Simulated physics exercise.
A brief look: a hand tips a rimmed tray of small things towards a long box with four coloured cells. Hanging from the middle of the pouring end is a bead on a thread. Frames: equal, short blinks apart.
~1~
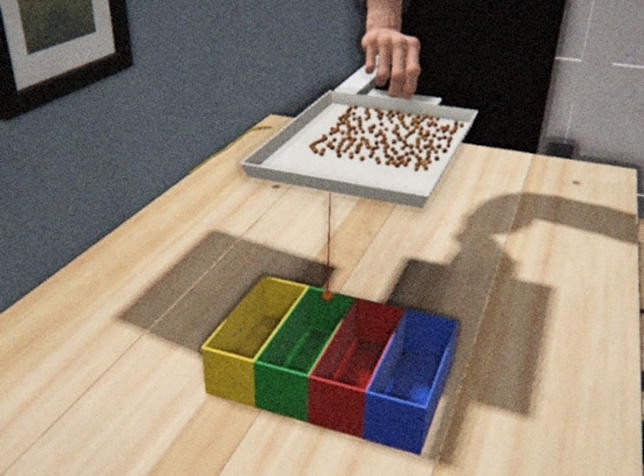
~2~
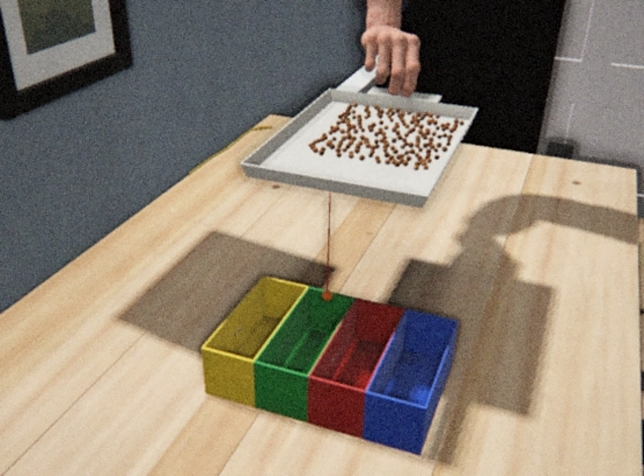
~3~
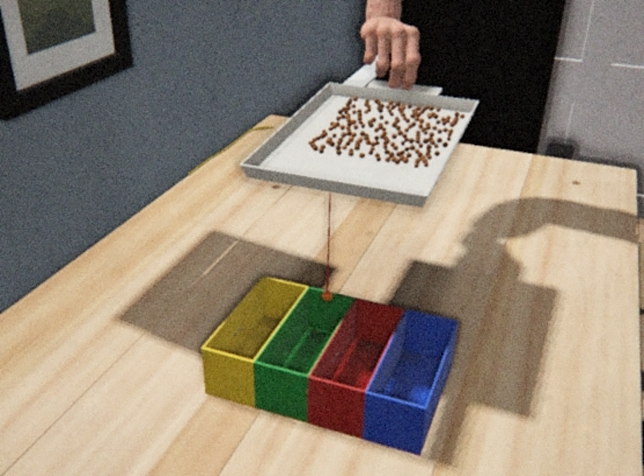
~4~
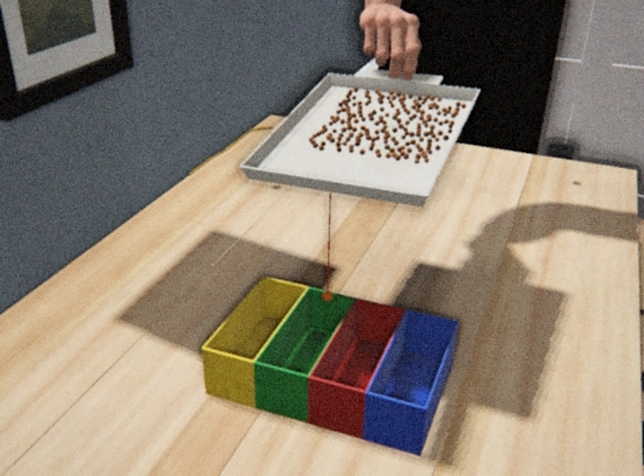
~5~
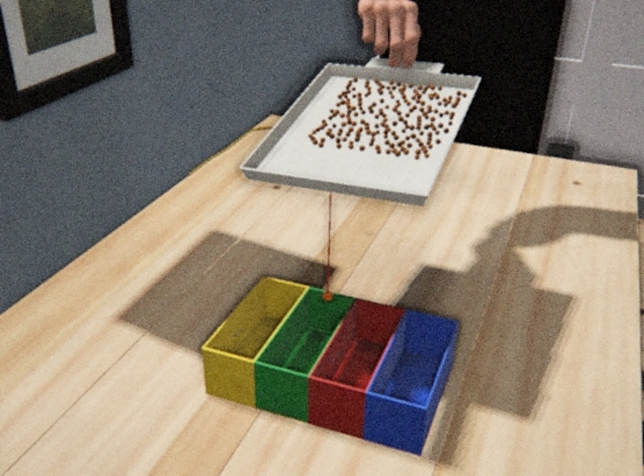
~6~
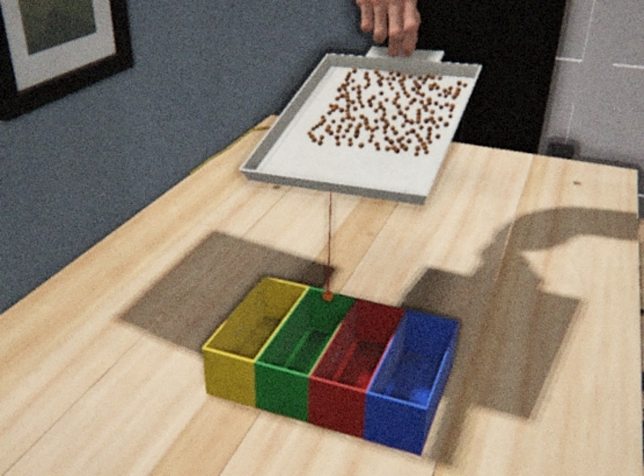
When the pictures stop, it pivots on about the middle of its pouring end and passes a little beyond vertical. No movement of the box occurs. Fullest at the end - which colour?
Yellow cell.
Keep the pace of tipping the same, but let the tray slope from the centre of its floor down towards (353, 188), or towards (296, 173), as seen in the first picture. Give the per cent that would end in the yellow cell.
Lab note: Try one about 0 %, try two about 60 %.
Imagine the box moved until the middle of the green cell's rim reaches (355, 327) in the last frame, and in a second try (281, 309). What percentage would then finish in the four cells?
Near 50 % and 100 %.
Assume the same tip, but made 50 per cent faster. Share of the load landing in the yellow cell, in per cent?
Estimate: Around 50%.
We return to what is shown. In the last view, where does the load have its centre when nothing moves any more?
The centre comes to rest near (266, 366).
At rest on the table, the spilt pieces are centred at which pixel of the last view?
Once everything settles, the pieces are centred near (207, 349).
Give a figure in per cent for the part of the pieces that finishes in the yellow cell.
My best guess is about 50 in a hundred.
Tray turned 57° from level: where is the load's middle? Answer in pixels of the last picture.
Near (305, 180).
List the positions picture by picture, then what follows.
The first frame shows corners of the pouring end at (247, 162) and (424, 193), level; middle of the load at (384, 135), cereal balls; bead on its thread at (327, 295); yellow cell at (229, 373); green cell at (281, 387); red cell at (336, 403); blue cell at (394, 419).
The second frame shows corners of the pouring end at (247, 162) and (424, 193), level; middle of the load at (384, 134).
The third frame shows corners of the pouring end at (247, 163) and (423, 193), tipped barely, lowest at the left corner; middle of the load at (384, 130).
The fourth frame shows corners of the pouring end at (246, 165) and (423, 192), tipped a little, lowest at the left corner; middle of the load at (385, 123).
The fifth frame shows corners of the pouring end at (246, 166) and (423, 192), tipped a little, lowest at the left corner; middle of the load at (385, 116).
The sixth frame shows corners of the pouring end at (246, 167) and (423, 192), tipped a little, lowest at the left corner; middle of the load at (384, 109); yellow cell at (229, 373); green cell at (282, 388); red cell at (337, 403); blue cell at (395, 419).
Soon, tray tipped steeply; most on the tray; a stray few in the green cell; a stray few in the yellow cell; a stray few in the red cell; a small part falling or outside the box.
A while on, tray tipped right over; about a third on the tray; a small part in the yellow cell; a small part in the green cell; a stray few in the red cell; about a third falling or outside the box.
Towards the end, tray tipped past a quarter turn; about half in the yellow cell; about a quarter in the green cell; a small part in the red cell; about a quarter falling or outside the box.
Finally, tray tipped past a quarter turn; about half in the yellow cell; about a quarter in the green cell; a small part in the red cell; none in the blue cell; about a quarter outside the box.
